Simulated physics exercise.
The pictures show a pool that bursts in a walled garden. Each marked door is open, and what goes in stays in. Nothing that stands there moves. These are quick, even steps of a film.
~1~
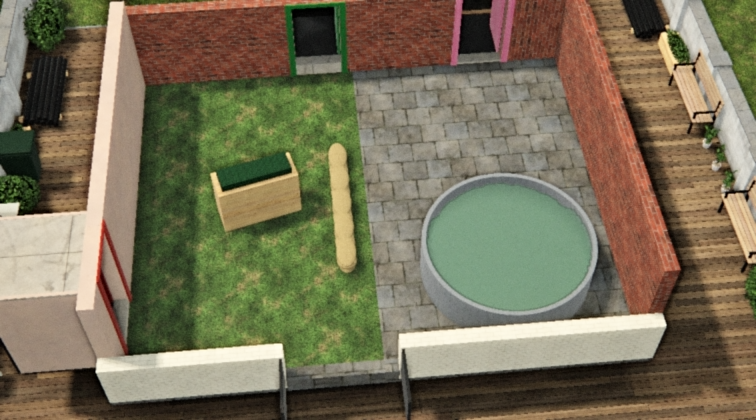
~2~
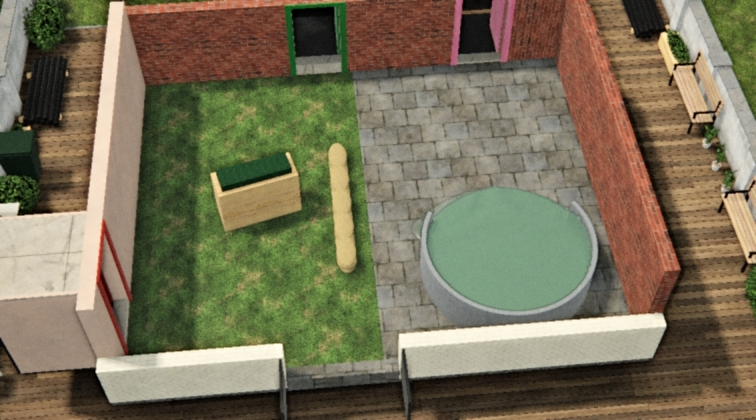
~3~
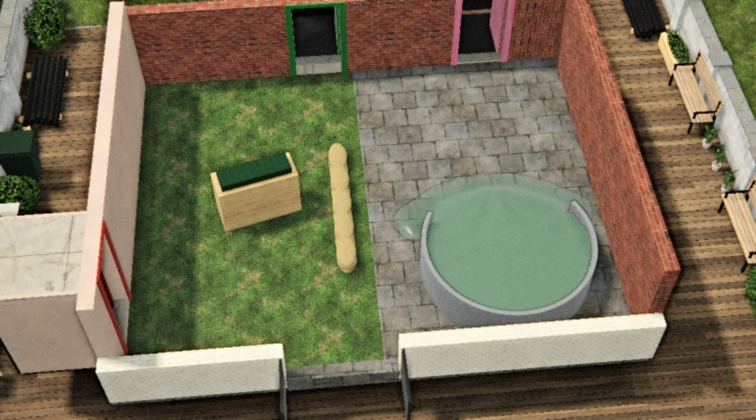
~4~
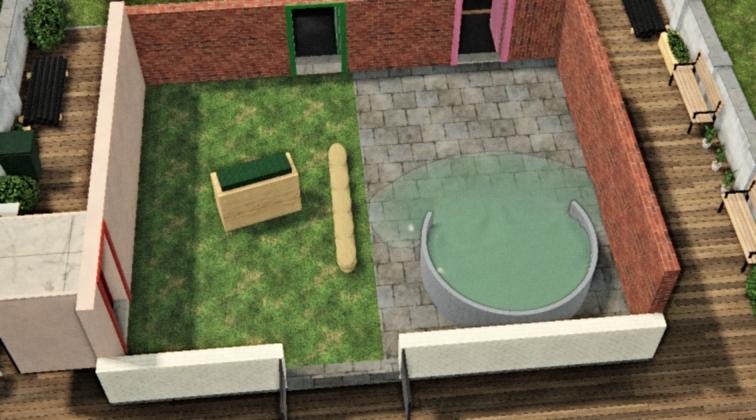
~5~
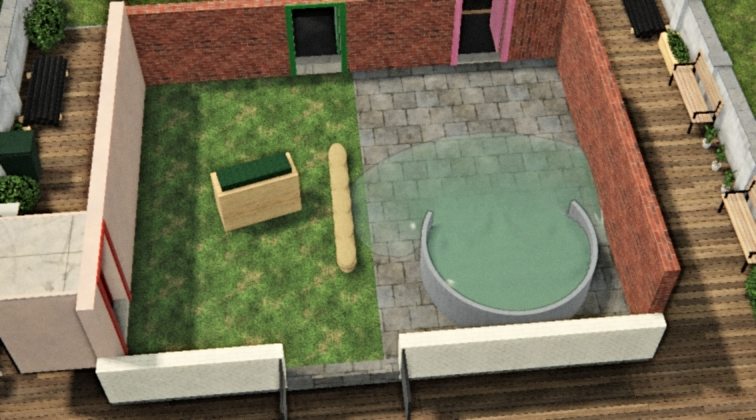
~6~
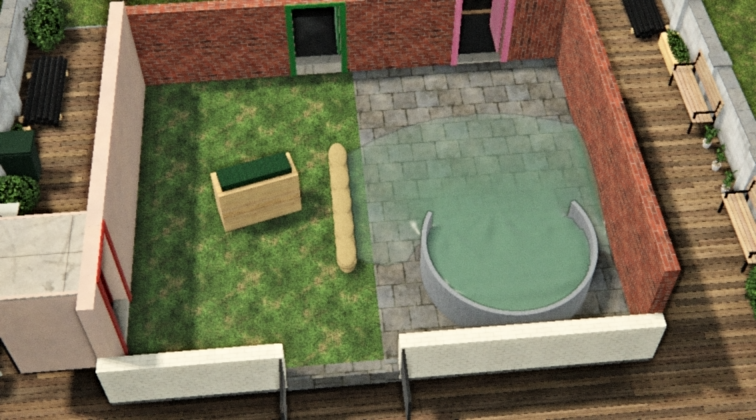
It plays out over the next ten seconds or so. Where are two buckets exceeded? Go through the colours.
In the end: The pink door lets in a lot; the red door admits no more than that; the green door admits no more than that.
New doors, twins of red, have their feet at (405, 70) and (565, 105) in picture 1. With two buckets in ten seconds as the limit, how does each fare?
One after the other: Lets more in, is over.
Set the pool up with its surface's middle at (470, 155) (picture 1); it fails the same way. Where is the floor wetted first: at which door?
It is the door marked pink.
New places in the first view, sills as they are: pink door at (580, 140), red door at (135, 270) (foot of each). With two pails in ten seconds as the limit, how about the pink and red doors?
My reading: The pink door goes over, the red door keeps below it.
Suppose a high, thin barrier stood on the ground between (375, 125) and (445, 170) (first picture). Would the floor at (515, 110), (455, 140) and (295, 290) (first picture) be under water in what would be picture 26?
In turn: Awash, flooded, free of water.
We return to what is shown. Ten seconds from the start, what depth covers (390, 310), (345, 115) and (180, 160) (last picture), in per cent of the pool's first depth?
Roughly 6, 10 and 16 per cent, in turn.
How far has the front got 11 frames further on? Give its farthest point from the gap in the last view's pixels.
Roughly at (273, 80).
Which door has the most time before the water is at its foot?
Last comes the one in red.
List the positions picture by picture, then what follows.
In the first picture, the pool at (509, 243) is whole and still.
In the second picture, water pours out on the pool's far side and has run to (417, 232).
In the third picture, water pours out on the pool's far side and has run to (588, 208).
In the fourth picture, water pours out on the pool's far side and has run to (374, 222).
In the fifth picture, water pours out on the pool's far side and has run to (352, 202).
In the sixth picture, water pours out on the pool's far side and has run to (348, 159).
A moment on, water covers 40 % of the floor; the pink door wet at the sill, nothing in, the red door not reached, the green door not reached.
Next, water covers 45 % of the floor; the pink door over two buckets in, the red door not reached, the green door wet at the sill, nothing in.
Then, water covers 50 % of the floor; the pink door far over two buckets in, the red door not reached, the green door wet at the sill, nothing in.
Later, water covers 70 % of the floor; the pink door far over two buckets in, the red door not reached, the green door wet at the sill, nothing in.
In the end, water covers 95 % of the floor; the pink door far over two buckets in, the red door wet at the sill, nothing in, the green door wet at the sill, nothing in.
